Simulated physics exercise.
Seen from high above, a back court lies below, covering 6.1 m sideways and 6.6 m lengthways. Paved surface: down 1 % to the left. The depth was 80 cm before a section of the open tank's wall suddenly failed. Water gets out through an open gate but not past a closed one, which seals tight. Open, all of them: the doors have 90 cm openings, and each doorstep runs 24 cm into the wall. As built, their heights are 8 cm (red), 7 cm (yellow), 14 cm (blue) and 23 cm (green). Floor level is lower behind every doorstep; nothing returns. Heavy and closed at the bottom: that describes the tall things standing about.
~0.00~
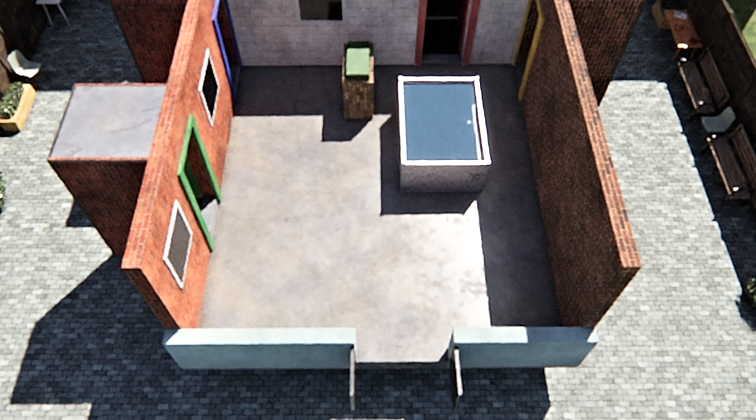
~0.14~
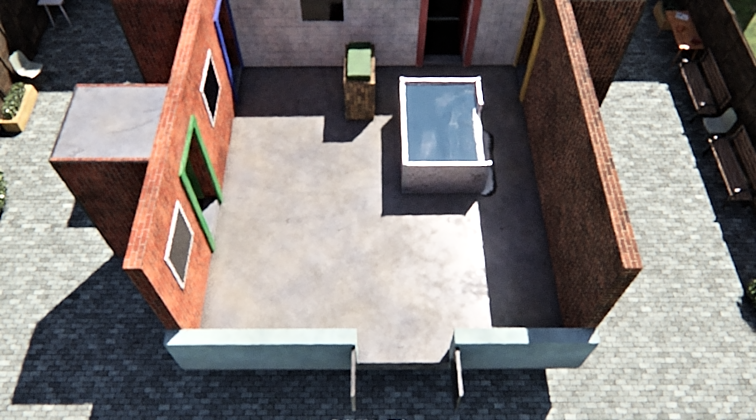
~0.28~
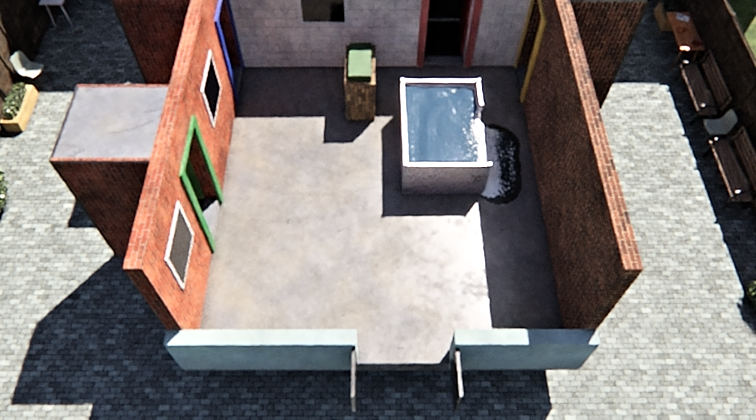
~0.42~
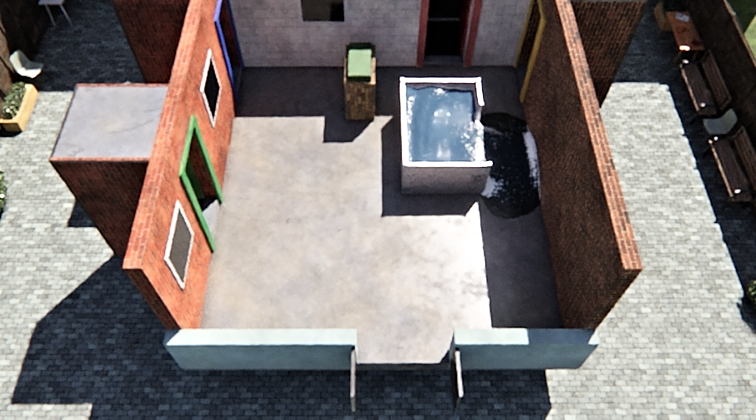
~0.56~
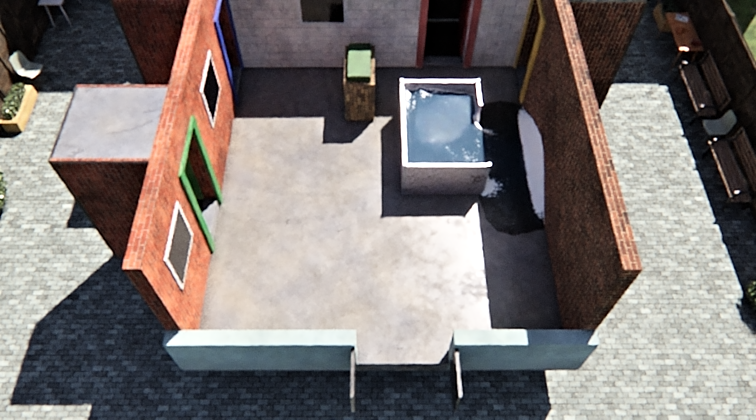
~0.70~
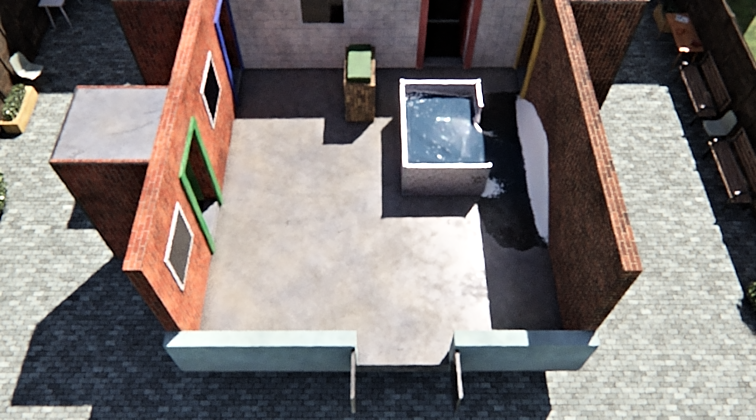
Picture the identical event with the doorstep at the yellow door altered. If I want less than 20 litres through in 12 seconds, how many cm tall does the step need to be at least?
You would need about 20 cm.
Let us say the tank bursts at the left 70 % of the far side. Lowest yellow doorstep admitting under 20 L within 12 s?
Some 16 cm.
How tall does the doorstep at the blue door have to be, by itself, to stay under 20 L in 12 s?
At blue, about 10.0 cm.
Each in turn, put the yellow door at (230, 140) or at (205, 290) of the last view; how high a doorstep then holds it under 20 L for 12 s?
About 7.5 cm, then about 10.0 cm.
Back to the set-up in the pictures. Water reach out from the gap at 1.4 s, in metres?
Front distance: Approx. 4.0 m.
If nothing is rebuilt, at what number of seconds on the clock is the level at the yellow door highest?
2.2 s.
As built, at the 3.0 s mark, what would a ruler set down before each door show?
Centimetres: Red = 15, yellow = 14, blue = 0, green = 0.
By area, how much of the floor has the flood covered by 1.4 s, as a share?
Some 20 per cent is wet.
After 1.4 s water covers 20 % of the floor, deepest (51 cm) near (528, 174); 10 cm at the yellow door, 0 litres in over its 7 cm doorstep.
After 3.0 s water covers 40 % of the floor, deepest (26 cm) near (547, 349); 14 cm at the yellow door, 45 litres in over its 7 cm doorstep.
After 12.0 s water covers 95 % of the floor, deepest (10 cm) near (235, 120); 4 cm at the yellow door, 116 litres in over its 7 cm doorstep.
At the yellow door as built, the water arrived by 0.9 s and peaked near 16 cm at 2.2 s.
With a doorstep of 16.5 cm, 35 litres would have come in within the 12 s; with 22.5 cm, 12 litres. So under 20 litres takes about 20 cm.
